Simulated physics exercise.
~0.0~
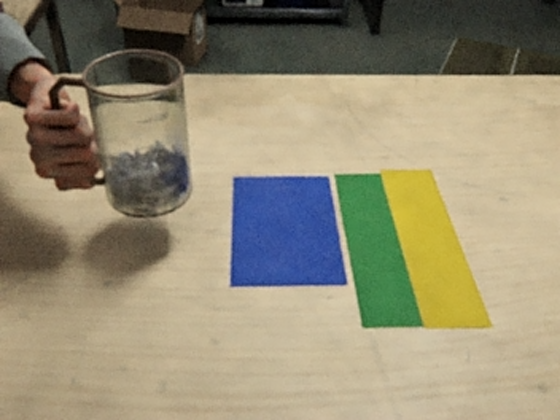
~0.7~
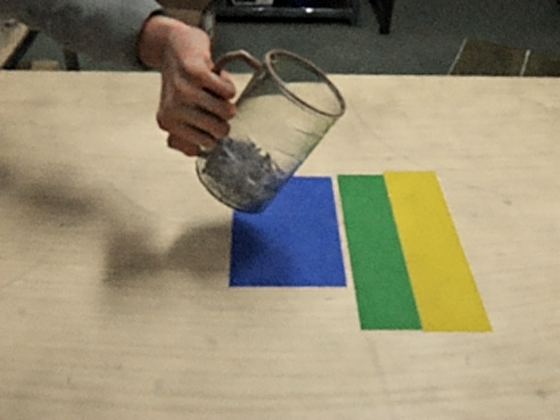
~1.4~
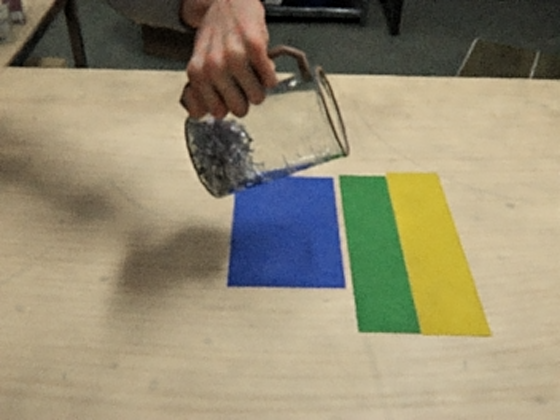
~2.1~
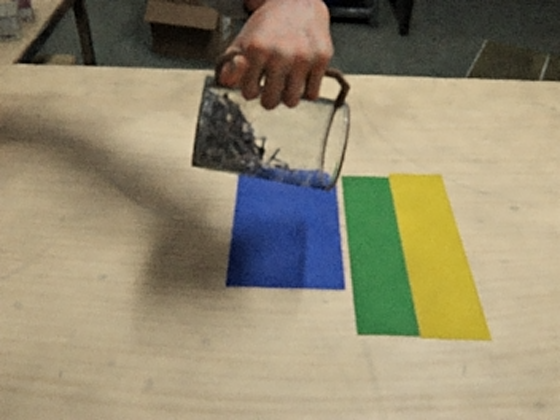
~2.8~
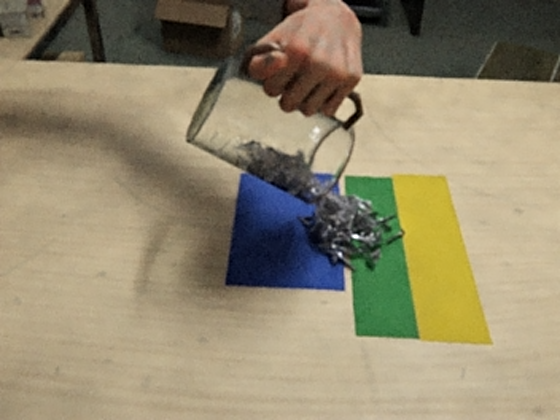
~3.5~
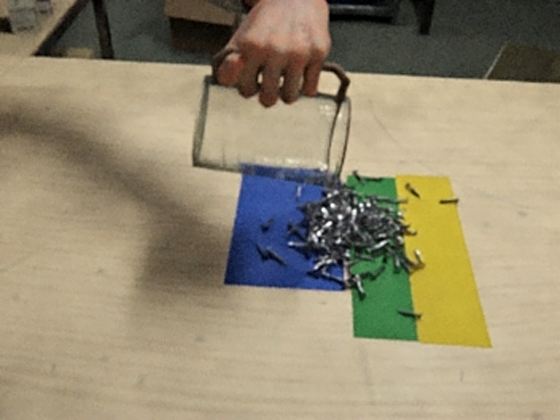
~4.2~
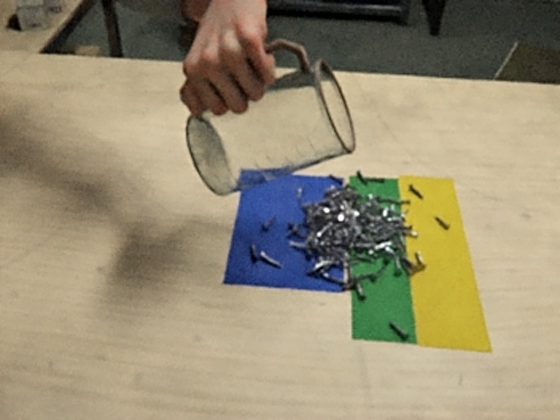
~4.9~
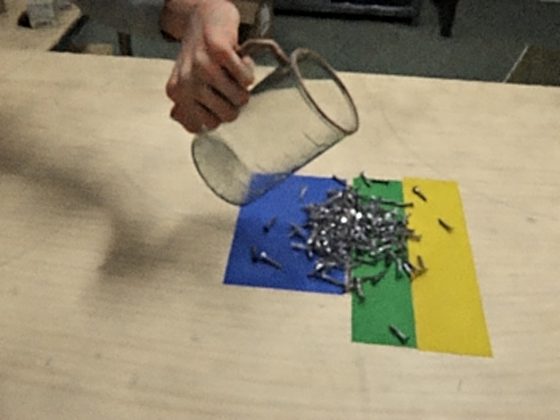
At first, a hand at the left holds a clear jug of small steel screws upright beside a blue mat, a green mat and a yellow mat on a pale table. The hand carries the jug right and tips it over the blue mat until it lies on its side, the screws still inside. It tilts further, mouth downward, and the screws pour out in a clump. The emptied jug then turns back partway and stays held there, leaning. The screws end heaped across the blue and green mats, with a few on the yellow.
